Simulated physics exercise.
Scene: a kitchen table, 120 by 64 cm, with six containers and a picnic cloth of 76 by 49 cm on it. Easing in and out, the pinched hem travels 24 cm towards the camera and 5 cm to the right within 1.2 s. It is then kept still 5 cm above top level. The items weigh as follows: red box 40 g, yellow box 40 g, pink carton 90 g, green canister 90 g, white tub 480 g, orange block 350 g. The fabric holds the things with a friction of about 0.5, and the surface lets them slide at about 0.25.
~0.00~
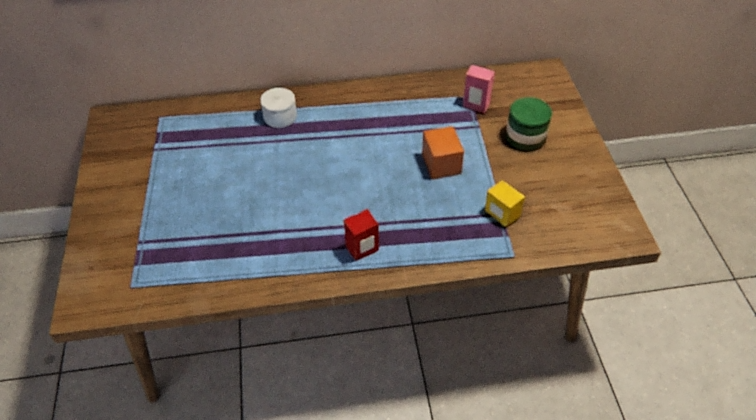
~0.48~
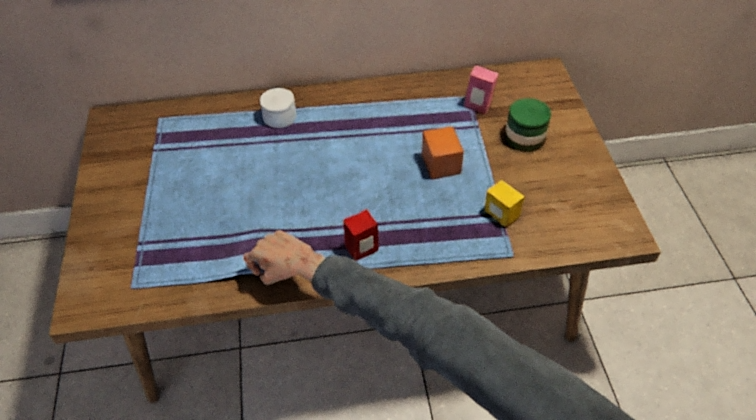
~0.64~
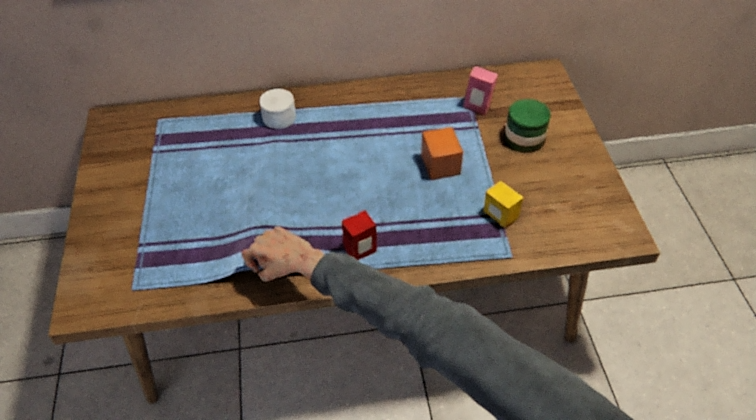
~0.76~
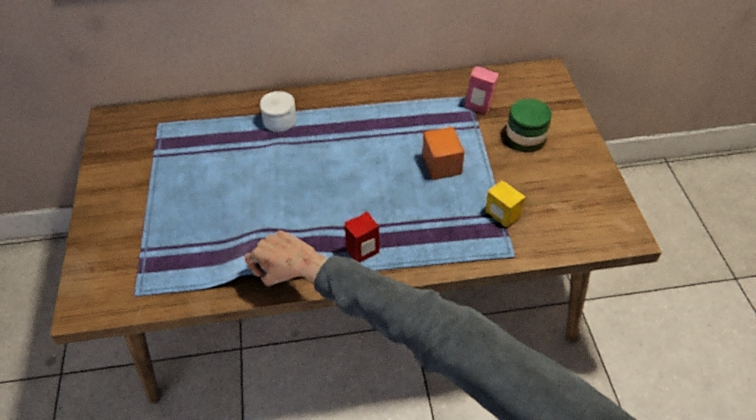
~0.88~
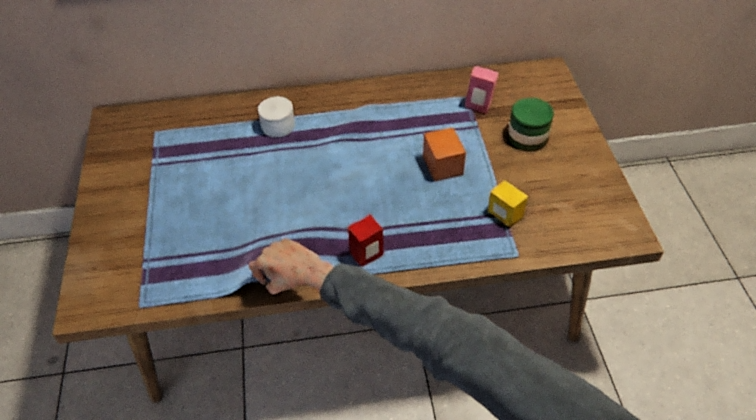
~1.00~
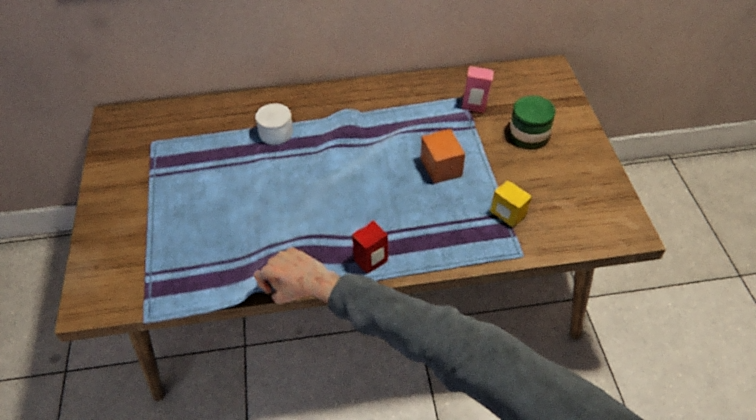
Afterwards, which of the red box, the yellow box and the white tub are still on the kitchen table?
Red box: Overboard, yellow box: Aboard, white tub: Aboard.
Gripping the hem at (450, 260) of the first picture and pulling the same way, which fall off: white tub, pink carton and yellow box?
If so, white tub is still on top, pink carton is still on top and yellow box comes off.
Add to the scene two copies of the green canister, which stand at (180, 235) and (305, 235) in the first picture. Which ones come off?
Log, listed order - lost / lost.
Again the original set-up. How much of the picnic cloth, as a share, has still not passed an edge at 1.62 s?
Near 75 in a hundred.
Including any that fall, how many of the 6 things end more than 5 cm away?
After counting, the figure is 5.
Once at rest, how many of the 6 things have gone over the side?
In total, 1 of the things.
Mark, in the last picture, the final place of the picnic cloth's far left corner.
In the final picture it's somewhere around (131, 221).
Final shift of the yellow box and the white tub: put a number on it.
Yellow box: 6 cm; white tub: 25 cm.
At 1.2 s, 90 % of the picnic cloth is still over the top; white tub 12 cm off its start, red box 8 cm off its start, yellow box 2 cm off its start.
At 1.4 s, 80 % of the picnic cloth is still over the top; white tub 18 cm off its start, red box 14 cm off its start, yellow box 4 cm off its start.
At 1.6 s, 75 % of the picnic cloth is still over the top; white tub 23 cm off its start at (264, 170), red box on its side, 21 cm off its start at (411, 333), yellow box 7 cm off its start at (509, 216).
At 1.8 s, 70 % of the picnic cloth is still over the top; red box over the edge, white tub 26 cm off its start, yellow box 7 cm off its start.
At 3.4 s, 70 % of the picnic cloth is still over the top; red box over the edge, white tub 26 cm off its start at (263, 178), yellow box 7 cm off its start at (513, 216), orange block 13 cm off its start at (426, 179).
